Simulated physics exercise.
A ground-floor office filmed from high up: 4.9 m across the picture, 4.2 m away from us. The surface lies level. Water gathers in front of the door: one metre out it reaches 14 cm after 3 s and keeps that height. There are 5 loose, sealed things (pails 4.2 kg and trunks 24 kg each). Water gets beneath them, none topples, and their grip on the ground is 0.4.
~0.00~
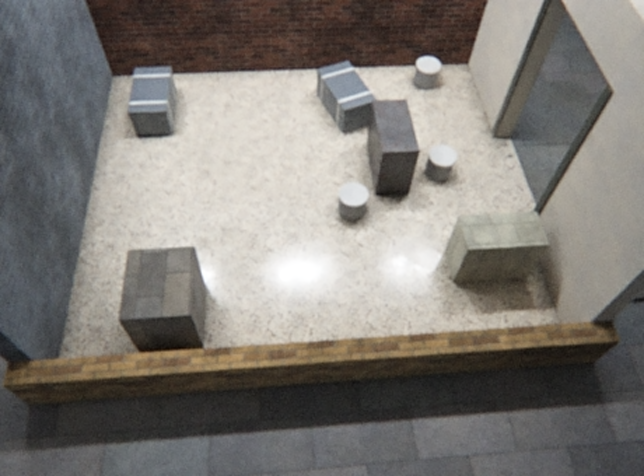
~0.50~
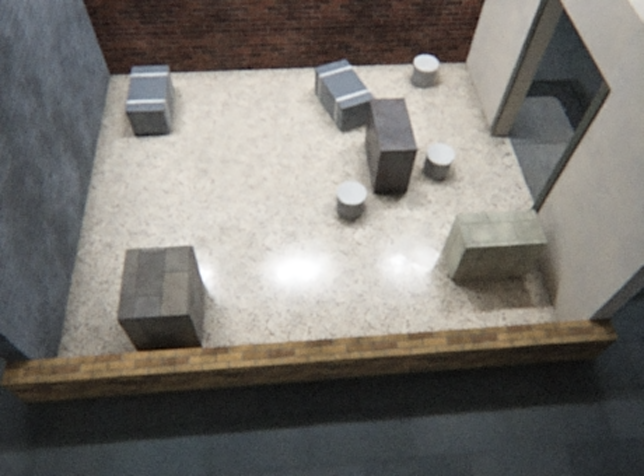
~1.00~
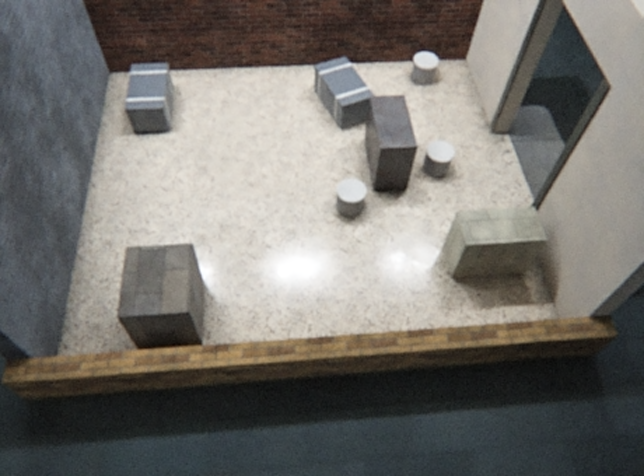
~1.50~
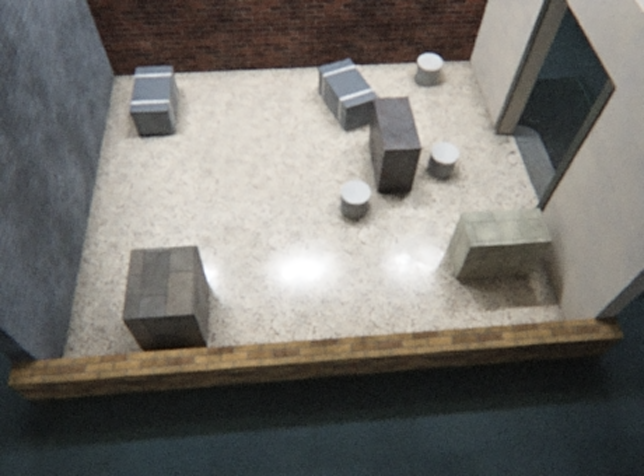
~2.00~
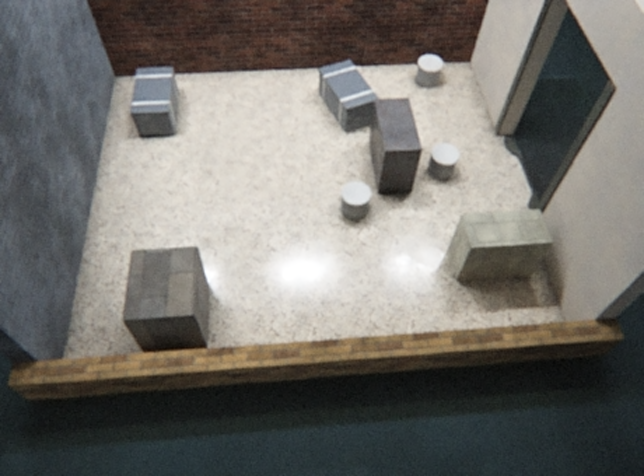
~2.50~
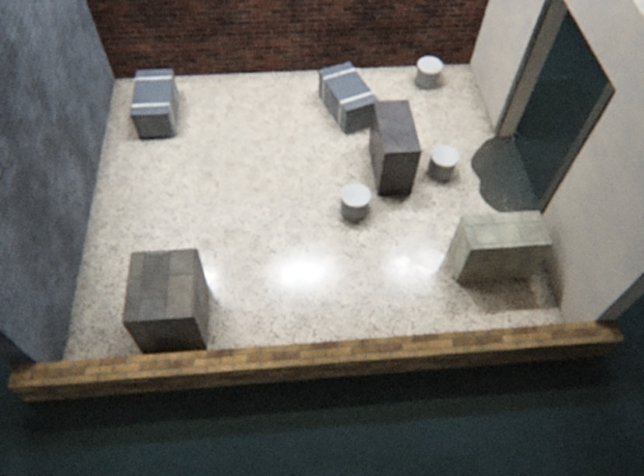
Dark water spread across the ground outside a pale-floored room, then a small pool crept in through the doorway on the right, while the blocks, trunks and pails inside all stayed put.
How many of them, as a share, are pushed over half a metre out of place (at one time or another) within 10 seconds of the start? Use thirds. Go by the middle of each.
It is between one and two thirds.
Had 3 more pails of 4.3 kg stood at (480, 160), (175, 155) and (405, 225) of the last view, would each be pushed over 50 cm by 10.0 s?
In that order: Past it, under, over.
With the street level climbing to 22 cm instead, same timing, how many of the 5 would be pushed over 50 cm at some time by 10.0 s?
Then 3.
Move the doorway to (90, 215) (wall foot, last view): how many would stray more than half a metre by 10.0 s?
Then 1.
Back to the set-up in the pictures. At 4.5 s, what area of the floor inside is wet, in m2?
Roughly 5.0 m2.
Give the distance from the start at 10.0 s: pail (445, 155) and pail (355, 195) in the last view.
In that order: 140 cm, 20 cm.
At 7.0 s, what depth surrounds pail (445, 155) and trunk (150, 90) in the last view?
Roughly 7 and 0 cm.
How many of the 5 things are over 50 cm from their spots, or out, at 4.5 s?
By then 0.
After 3.5 s 0 of 5 are over 50 cm from their spots; 0 afloat.
After 4.5 s 0 of 5 are over 50 cm from their spots; 1 afloat.
After 7.0 s 1 of 5 are over 50 cm from their spots; 1 afloat.
After 10.0 s 2 of 5 are over 50 cm from their spots, and 2 have been at some point; 1 afloat.
